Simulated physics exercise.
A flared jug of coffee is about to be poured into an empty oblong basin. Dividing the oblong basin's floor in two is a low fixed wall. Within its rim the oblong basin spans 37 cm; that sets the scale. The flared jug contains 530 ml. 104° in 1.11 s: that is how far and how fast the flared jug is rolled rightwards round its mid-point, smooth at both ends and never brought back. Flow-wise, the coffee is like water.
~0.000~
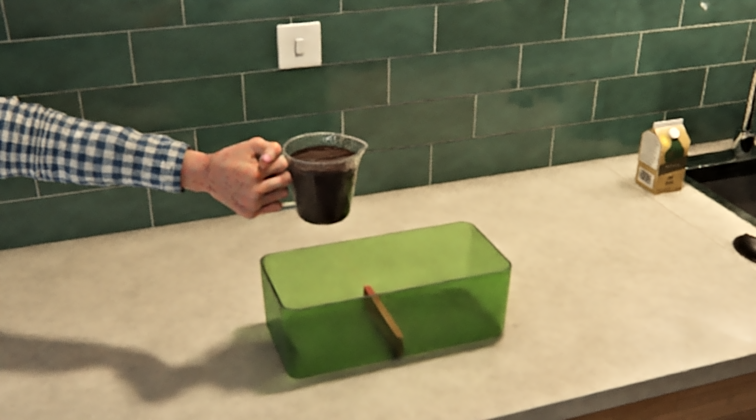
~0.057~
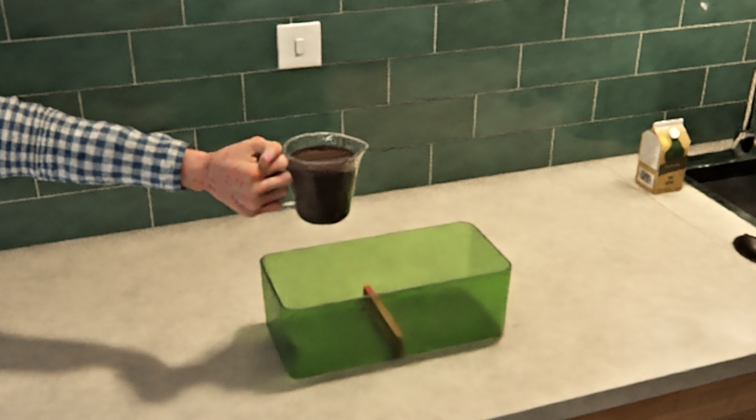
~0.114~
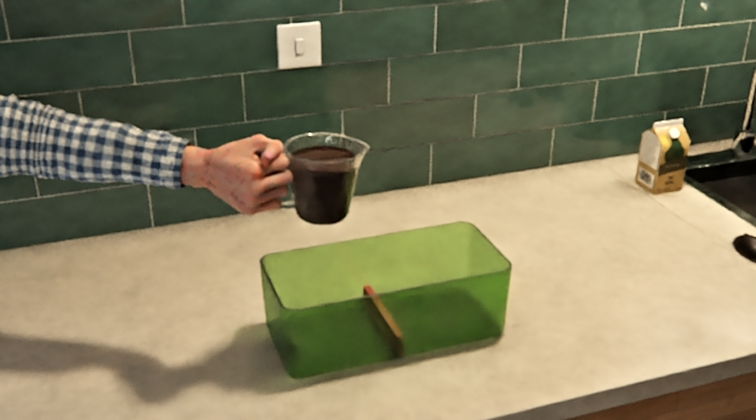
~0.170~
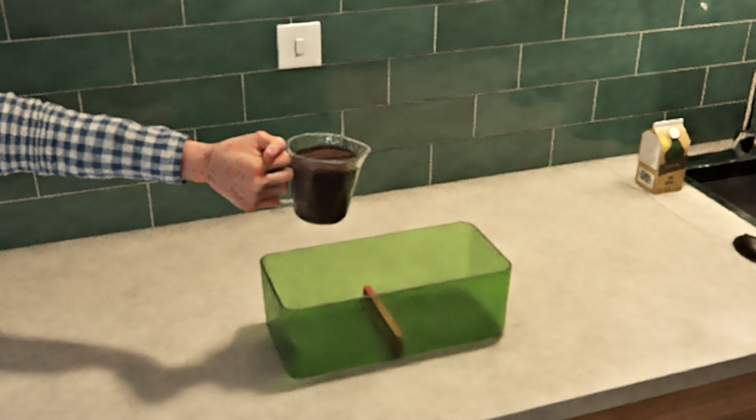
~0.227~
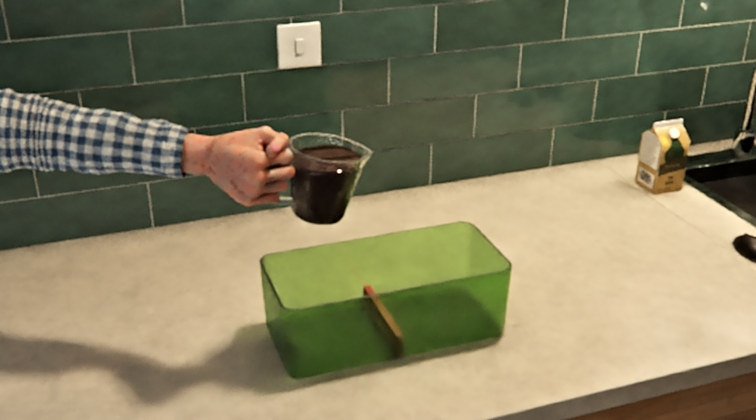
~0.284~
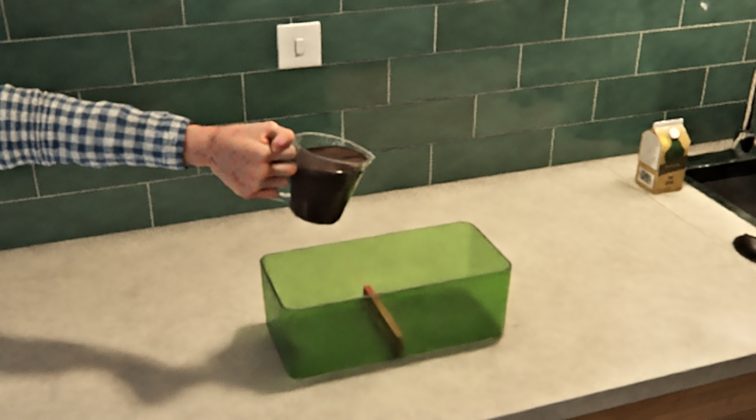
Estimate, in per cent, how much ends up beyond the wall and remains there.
Roughly 93 % ends up beyond the wall.
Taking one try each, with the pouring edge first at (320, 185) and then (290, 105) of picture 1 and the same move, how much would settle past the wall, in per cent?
Roughly 10 per cent the first time and 10 per cent the second.
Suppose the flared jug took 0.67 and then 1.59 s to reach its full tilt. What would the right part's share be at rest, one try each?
Result: 90 per cent, then 90 per cent.
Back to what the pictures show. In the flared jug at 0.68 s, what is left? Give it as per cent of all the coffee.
Roughly 66 percent.
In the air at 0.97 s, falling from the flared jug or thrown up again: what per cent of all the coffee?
I'd put it at about 16 per cent of the liquid.
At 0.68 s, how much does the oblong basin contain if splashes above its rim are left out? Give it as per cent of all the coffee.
10 %, roughly.
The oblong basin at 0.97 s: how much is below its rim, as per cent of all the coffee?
70 per cent or thereabouts.
Then, 0.68 s in, the tilt is 70° and 65 per cent is still to pour, 0 is left of the wall and 11 right of it.
Then, 0.97 s in, the tilt is 100° and 12 per cent is still to pour, 2 is left of the wall and 68 right of it.
Then, 1.28 s in, the tilt is 104° and 0 per cent is still to pour, 6 is left of the wall and 93 right of it.
Then, 1.61 s in, the tilt is 104° and 0 per cent is still to pour, 6 is left of the wall and 93 right of it.
Finally, 6 per cent lies left of the wall, 93 right of it and 1 outside.
